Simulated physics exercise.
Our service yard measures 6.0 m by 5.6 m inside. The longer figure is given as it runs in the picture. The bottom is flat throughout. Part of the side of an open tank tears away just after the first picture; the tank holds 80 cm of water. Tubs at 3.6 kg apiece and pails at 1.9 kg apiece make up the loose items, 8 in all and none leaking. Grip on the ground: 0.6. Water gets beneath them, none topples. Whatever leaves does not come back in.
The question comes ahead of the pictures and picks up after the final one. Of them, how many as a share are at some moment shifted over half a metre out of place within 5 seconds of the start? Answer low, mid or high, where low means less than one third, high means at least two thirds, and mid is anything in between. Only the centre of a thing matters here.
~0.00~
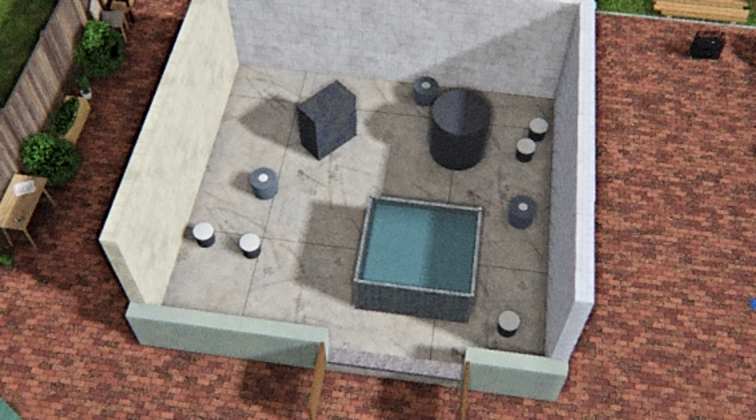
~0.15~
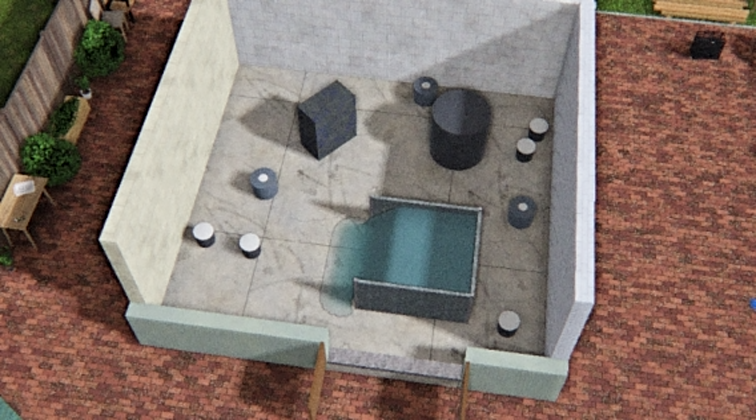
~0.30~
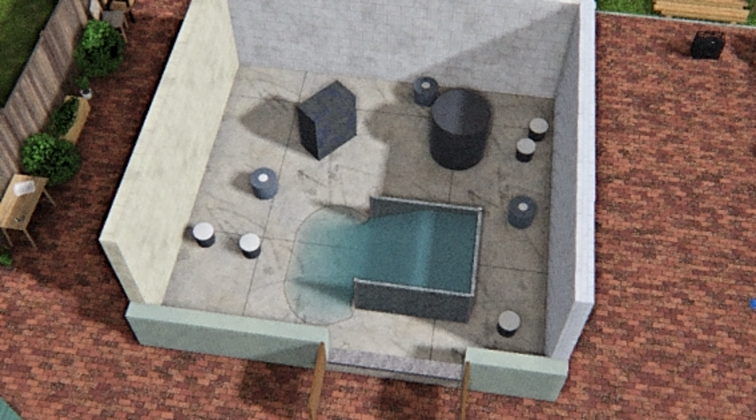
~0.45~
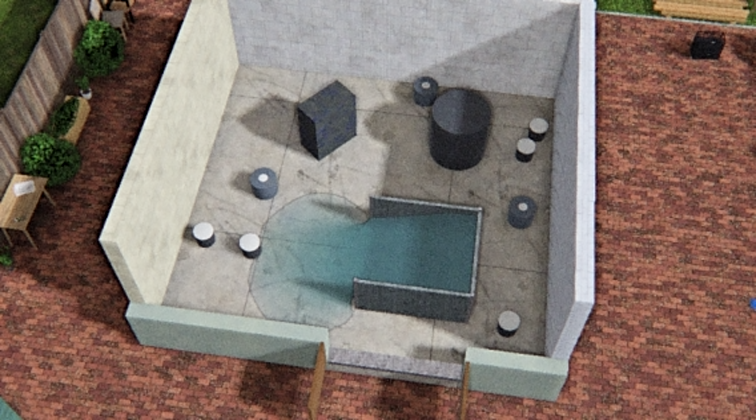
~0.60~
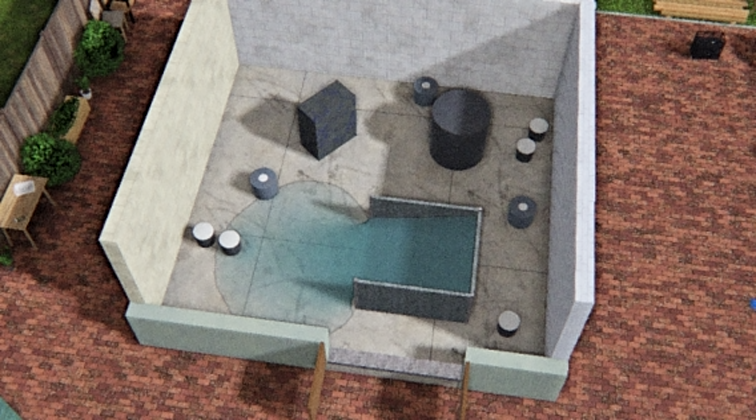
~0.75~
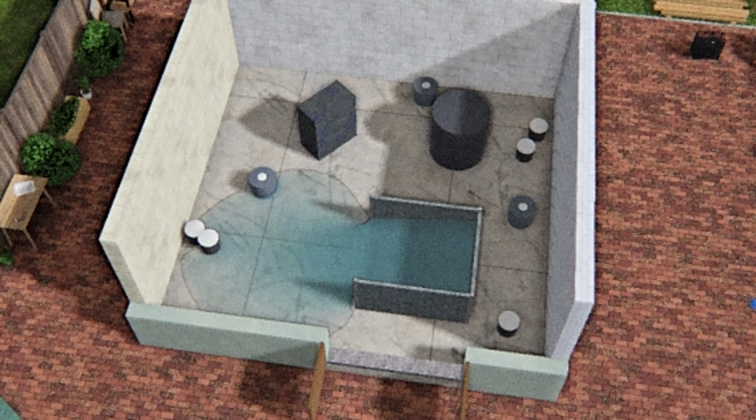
Mid.
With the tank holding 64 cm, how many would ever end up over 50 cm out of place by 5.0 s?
The count would be 4.
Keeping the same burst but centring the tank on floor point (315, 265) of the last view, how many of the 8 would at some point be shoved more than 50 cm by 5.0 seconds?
Then 6 of them would.
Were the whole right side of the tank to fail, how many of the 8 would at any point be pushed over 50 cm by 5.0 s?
The answer would then be 6.
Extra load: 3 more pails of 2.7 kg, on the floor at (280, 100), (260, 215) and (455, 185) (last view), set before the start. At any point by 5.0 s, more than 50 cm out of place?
Outcome: Breaks the threshold first, breaks the threshold next, stays within last.
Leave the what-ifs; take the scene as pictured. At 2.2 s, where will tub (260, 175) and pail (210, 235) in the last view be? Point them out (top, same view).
First near (242, 85), second near (179, 260).
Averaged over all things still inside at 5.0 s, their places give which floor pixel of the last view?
Somewhere near (447, 182).
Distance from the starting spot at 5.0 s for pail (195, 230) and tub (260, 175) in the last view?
In that order: 300 cm, 350 cm.
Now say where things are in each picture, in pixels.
In the first frame, a pail at (250, 242), on the bottom; a pail at (203, 231) rests on the ground; water covers 2.6 m2; 0 of 8 have shifted.
In the second frame, a pail at (250, 242), on the bottom; a pail at (203, 231) rests on the ground; water covers 3.6 m2; 0 of 8 have shifted.
In the third frame, a pail at (250, 242), on the bottom; a pail at (203, 231), on the bottom; 4.9 m2 under water; 0 of 8 have shifted.
In the fourth frame, a pail at (250, 242), on the bottom; a pail at (203, 231), on the bottom; 6.6 m2 under water; 0 of 8 have shifted.
In the fifth frame, a pail at (229, 239), on the bottom, 34 cm from its start; a pail at (203, 231), on the bottom; 8.3 m2 under water; 1 of 8 have shifted.
In the sixth frame, a pail at (208, 237), on the bottom, 68 cm from its start; a pail at (194, 228) rests on the ground, 16 cm from its start; water covers 10.2 m2; 2 of 8 have shifted.
After 1.1 s 2 of 8 are over 50 cm from their spots; 2 afloat.
After 2.2 s 2 of 8 are over 50 cm from their spots; 3 afloat.
After 3.5 s 2 of 8 are over 50 cm from their spots; 3 afloat.
After 5.0 s 4 of 8 are over 50 cm from their spots, and 4 have been at some point; 4 afloat.
